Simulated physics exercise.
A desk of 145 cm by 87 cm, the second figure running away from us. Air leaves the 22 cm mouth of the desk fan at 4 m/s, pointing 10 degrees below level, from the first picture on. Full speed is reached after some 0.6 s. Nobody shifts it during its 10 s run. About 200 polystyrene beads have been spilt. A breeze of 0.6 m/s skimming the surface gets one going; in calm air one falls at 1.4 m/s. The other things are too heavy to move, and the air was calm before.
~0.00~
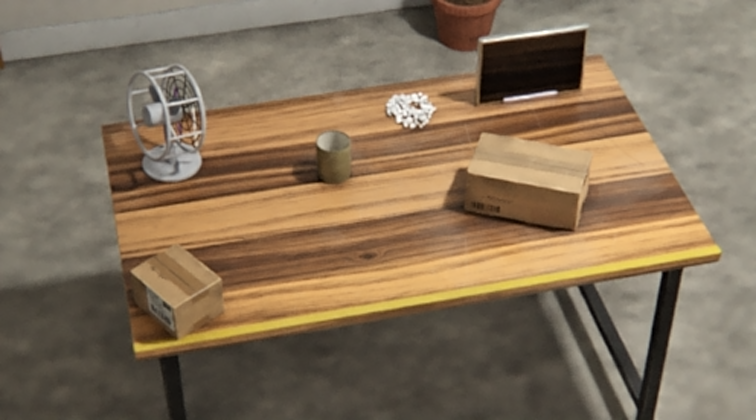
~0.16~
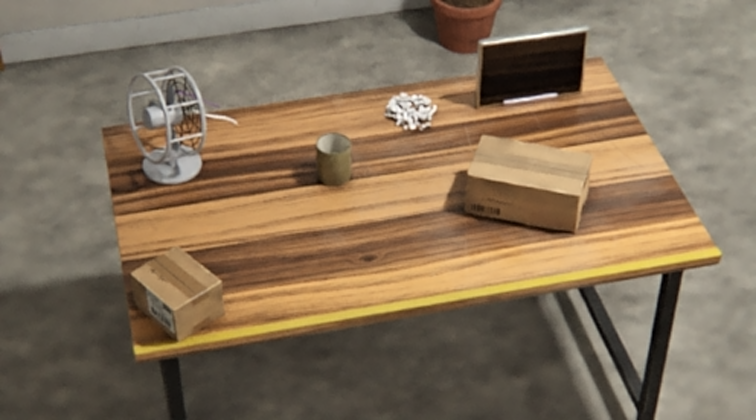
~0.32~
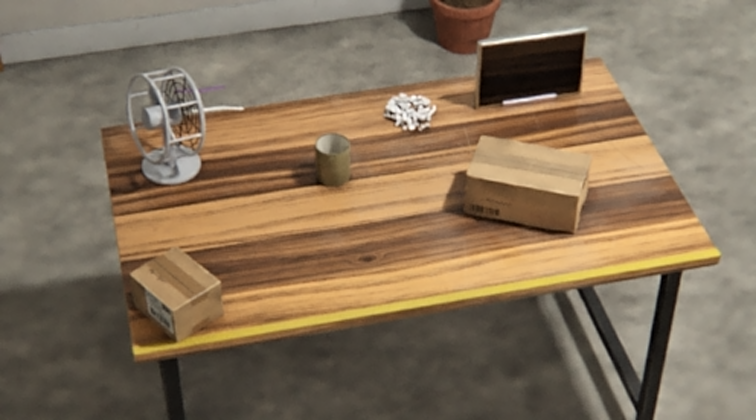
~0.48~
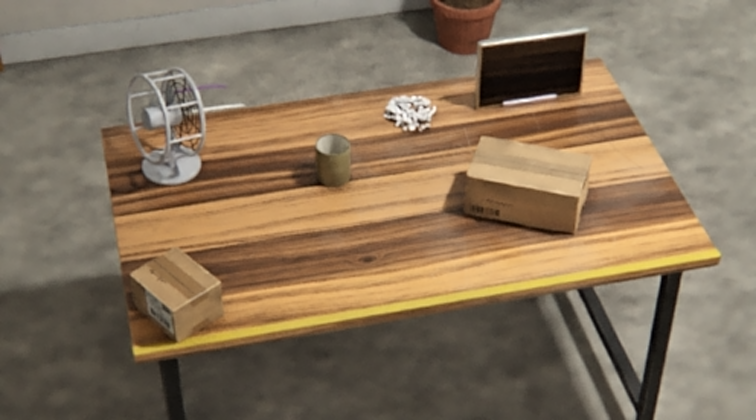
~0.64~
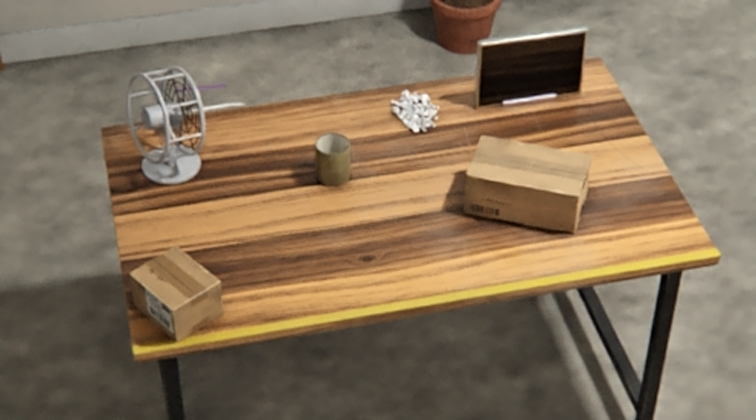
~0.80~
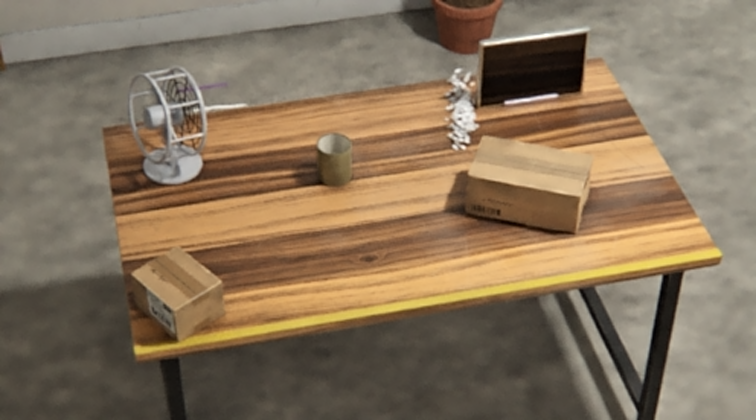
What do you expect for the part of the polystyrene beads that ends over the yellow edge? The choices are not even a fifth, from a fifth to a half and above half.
By then under a fifth are over the yellow edge.
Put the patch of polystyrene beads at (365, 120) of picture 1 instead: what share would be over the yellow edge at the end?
In that case some 0 per cent.
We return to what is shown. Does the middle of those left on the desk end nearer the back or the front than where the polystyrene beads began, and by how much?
To the front, by about 40 cm.
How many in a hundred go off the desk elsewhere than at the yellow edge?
Some 80 per cent.
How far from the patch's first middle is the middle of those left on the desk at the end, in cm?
About 65 cm.
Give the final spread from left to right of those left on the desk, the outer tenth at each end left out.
Roughly 20 cm.
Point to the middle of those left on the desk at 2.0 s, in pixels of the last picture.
At about (599, 180).
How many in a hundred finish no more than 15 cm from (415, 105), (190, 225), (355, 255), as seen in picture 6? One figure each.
In turn about 0 %, 0 %, 0 %.
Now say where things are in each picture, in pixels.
The middle of the polystyrene beads is near (408, 110), none has stirred yet and the mouth of the desk fan is at (166, 113), in the first frame.
The middle of the polystyrene beads is near (408, 111), none has stirred yet and the yellow edge is centred on (439, 303), in the second frame.
The middle of the polystyrene beads is near (407, 112), none has stirred yet, the top of a mug is at (332, 144) and the top of a laptop is at (533, 35), in the third frame.
The middle of the polystyrene beads is near (407, 112) and none has stirred yet, in the fourth frame.
The middle of the polystyrene beads is near (413, 111), the farthest in sight from the desk fan is at (438, 108) and about 40 % have left their places, in the fifth frame.
The middle of the polystyrene beads is near (463, 116), the farthest in sight from the desk fan is at (469, 75) and all have left their places, in the sixth frame.
After 2.0 s, 30 % are on the move or not yet settled, 0 % are over the yellow edge; the middle of those still in play is near (606, 180).
After 3.2 s, 28 % are on the move or not yet settled, 0 % are over the yellow edge; the middle of those still in play is near (616, 181).
After 5.5 s, 22 % are on the move or not yet settled, 0 % are over the yellow edge; the middle of those still in play is near (617, 182).
After 10.0 s, at the end, 0 % are over the yellow edge; the middle of those still in play is near (621, 183).
